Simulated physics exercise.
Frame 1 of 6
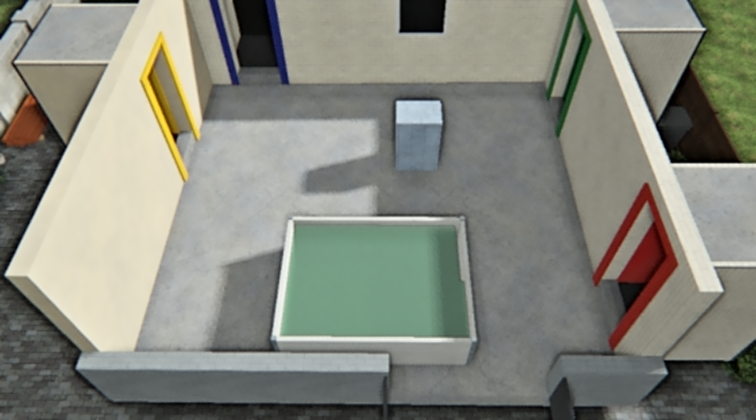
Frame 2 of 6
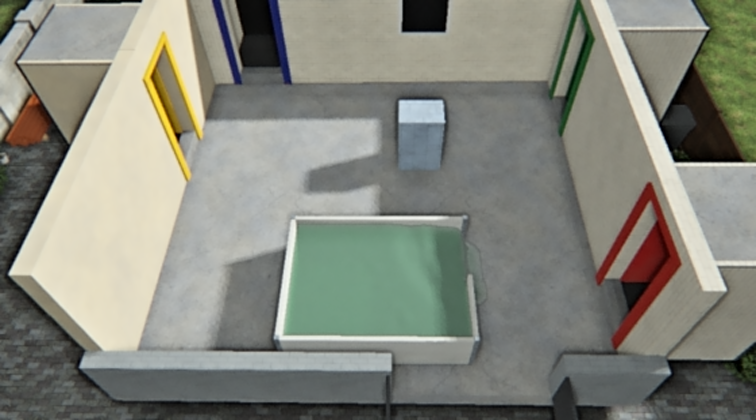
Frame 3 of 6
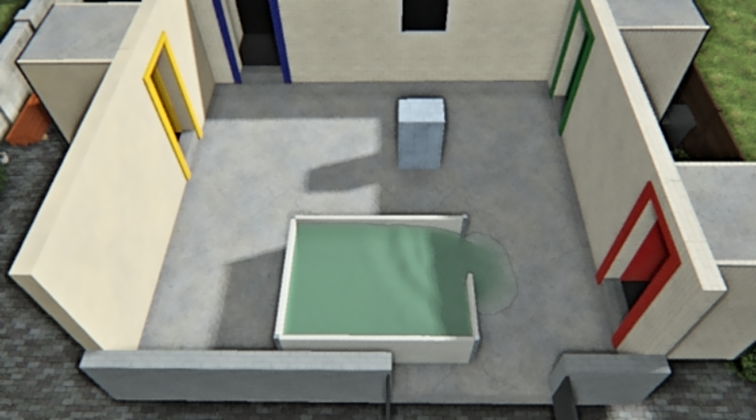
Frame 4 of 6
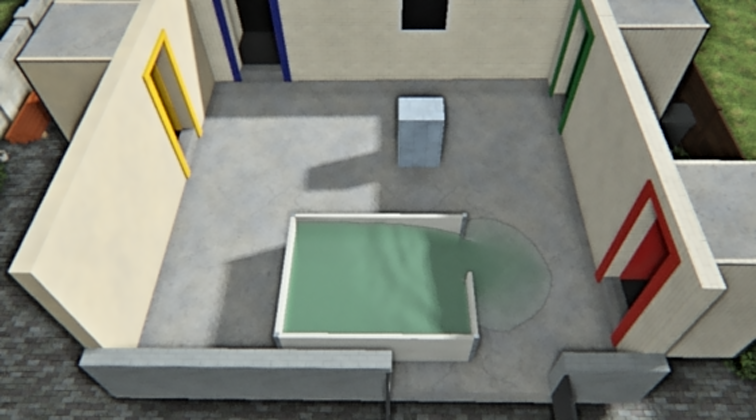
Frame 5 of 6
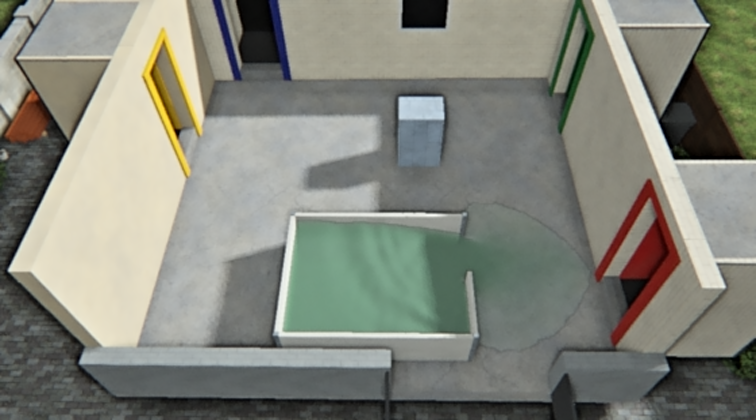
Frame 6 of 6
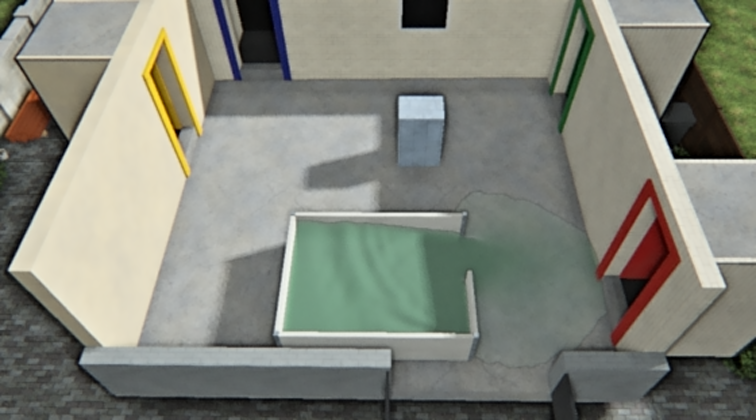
A low white-walled tank of green water sits near the front of an enclosed grey yard, seen from high above. Behind it stands a pale blue-grey block, with yellow and blue doorways at left and back, green and red ones on the right, and a low grey wall in front. Part of the tank's right side vanishes and water pours out, spreading rightward in a thin, widening sheet towards the red doorway, while the camera barely shifts.
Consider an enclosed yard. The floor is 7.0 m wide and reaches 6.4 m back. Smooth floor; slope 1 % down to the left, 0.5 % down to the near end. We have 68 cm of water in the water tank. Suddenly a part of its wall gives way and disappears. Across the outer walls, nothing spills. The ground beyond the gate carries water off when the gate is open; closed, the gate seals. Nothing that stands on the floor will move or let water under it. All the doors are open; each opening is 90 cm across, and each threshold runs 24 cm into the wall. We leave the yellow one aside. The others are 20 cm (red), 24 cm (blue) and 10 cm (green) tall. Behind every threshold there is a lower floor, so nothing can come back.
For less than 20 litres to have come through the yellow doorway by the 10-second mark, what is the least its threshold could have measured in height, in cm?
6.5 cm or so.
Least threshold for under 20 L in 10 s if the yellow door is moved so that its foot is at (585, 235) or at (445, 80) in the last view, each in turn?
Roughly 28 cm for the first and 9.0 cm for the second.
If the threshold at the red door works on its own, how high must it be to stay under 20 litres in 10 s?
At red, about 25 cm.
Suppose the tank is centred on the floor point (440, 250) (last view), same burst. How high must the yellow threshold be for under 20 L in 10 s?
A height near 8.5 cm.
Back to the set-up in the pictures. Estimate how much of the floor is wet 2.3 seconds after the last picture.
I'd say near 30 percent.
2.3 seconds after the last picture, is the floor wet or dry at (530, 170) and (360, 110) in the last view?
Taking them in turn, they come out submerged and spared.
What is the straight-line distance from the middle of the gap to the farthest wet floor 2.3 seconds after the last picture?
5.0 metres.
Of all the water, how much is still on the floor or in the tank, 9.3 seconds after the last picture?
Roughly 86 per cent of the water.
Then, 0.7 s after the last picture water covers 15 % of the floor, deepest (36 cm) near (473, 265); it has not reached the yellow door.
Then, 2.3 s after the last picture water covers 30 % of the floor, deepest (32 cm) near (613, 375); it has not reached the yellow door.
Then, 9.3 s after the last picture water covers 85 % of the floor, deepest (14 cm) near (613, 375); 11 cm at the yellow door, 0 litres in over its 26 cm threshold.
At the yellow door as built, the water peaked near 12 cm, 8.9 s after the last picture.
With a threshold of 5.5 cm, 31 litres would have come in within the 10 s; with 7.5 cm, 13 litres. So under 20 litres takes about 6.5 cm.
